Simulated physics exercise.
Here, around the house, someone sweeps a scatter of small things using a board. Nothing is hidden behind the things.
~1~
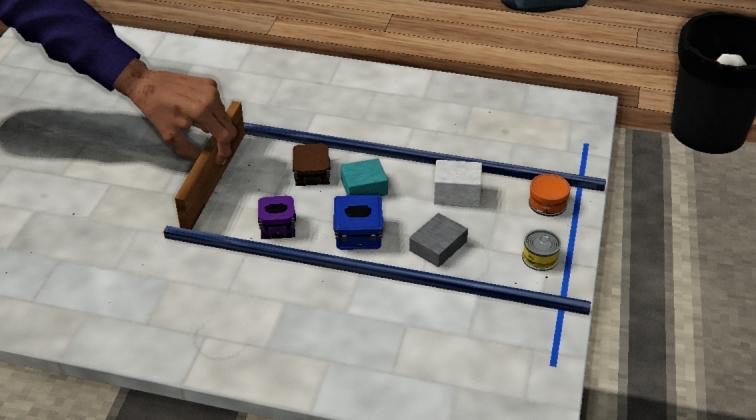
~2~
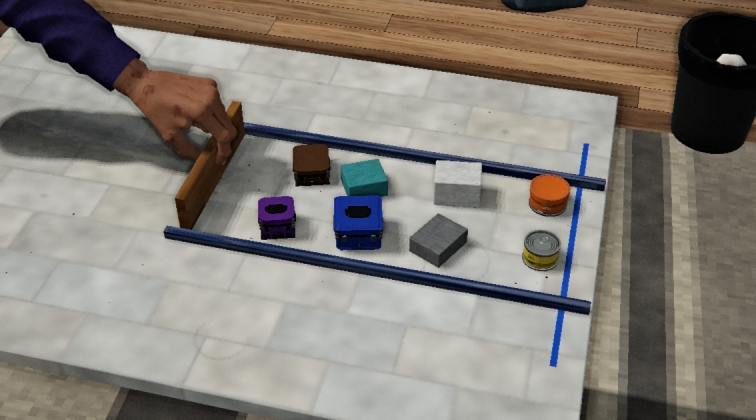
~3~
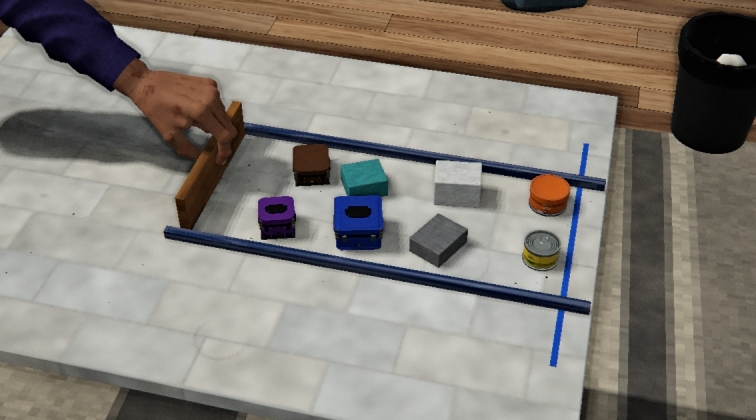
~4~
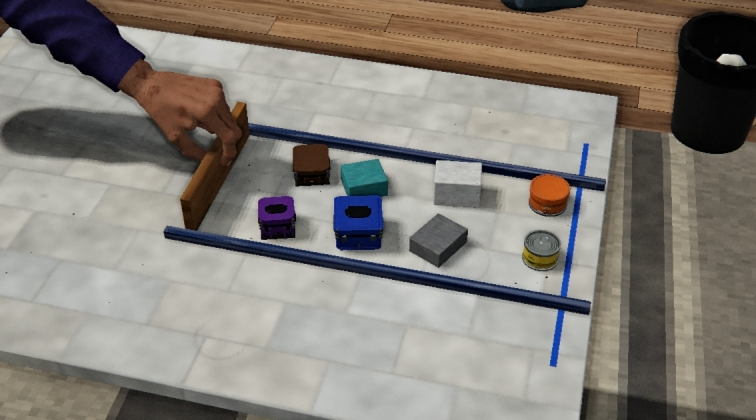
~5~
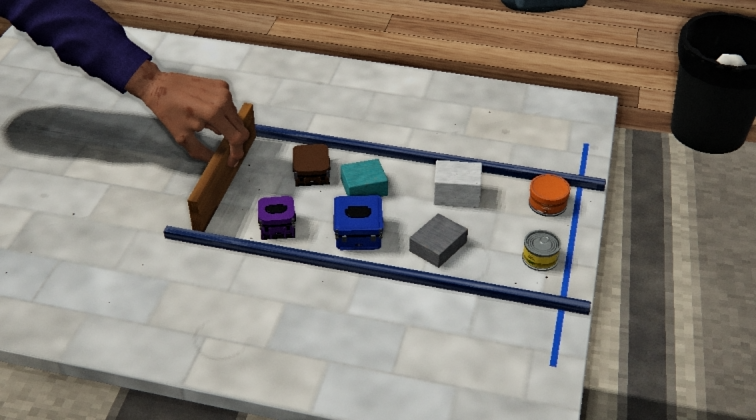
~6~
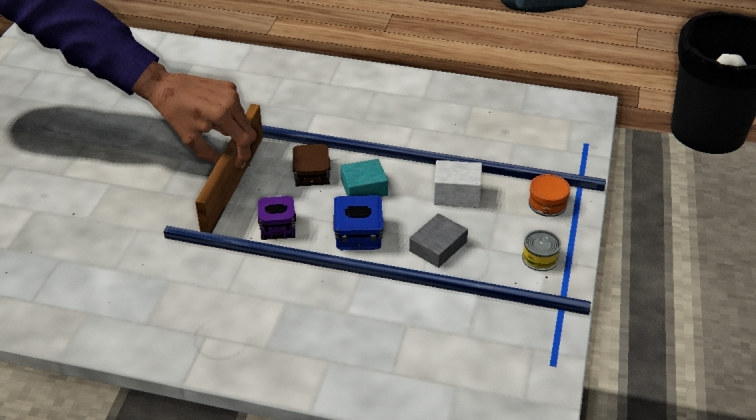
In this clip, a hand holds a wooden board upright at the left of two dark blue rails, then slides it slightly right toward scattered cases, blocks and tins, which stay still on the pale tiled surface.
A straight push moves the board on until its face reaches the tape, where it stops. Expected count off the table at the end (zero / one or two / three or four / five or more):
Fallen: At least five.
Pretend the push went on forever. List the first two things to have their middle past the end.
In order: The orange tin, the yellow pot.
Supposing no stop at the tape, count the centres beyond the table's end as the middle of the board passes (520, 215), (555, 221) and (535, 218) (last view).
4, 6 and 4.
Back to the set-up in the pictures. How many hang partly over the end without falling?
It would come to 2.
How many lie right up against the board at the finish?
That comes to 2.
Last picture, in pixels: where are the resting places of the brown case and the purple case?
Same order as the question: First (595, 216), second (586, 276).
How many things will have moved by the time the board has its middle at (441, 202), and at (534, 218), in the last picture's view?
At the first spot 8, then 8.
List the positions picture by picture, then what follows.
In the first picture, yellow pot (541, 250); orange tin (549, 195); white block (458, 184); board (212, 164); tape (572, 242).
In the second picture, orange tin (549, 196); board (212, 164).
In the third picture, white block (458, 184); purple case (277, 218).
In the fourth picture, yellow pot (541, 251); blue case (358, 223).
In the fifth picture, orange tin (549, 196); brown case (311, 165).
In the sixth picture, yellow pot (541, 251); orange tin (549, 196); white block (458, 184); board (232, 167); tape (572, 242).
Early on, none off yet; yellow pot at rest near (541, 251); orange tin at rest near (549, 196); white block travelled a little near (480, 187).
Finally, the number that fall off is five or more; lost, turquoise block, blue case, grey block, white block, orange tin and yellow pot.
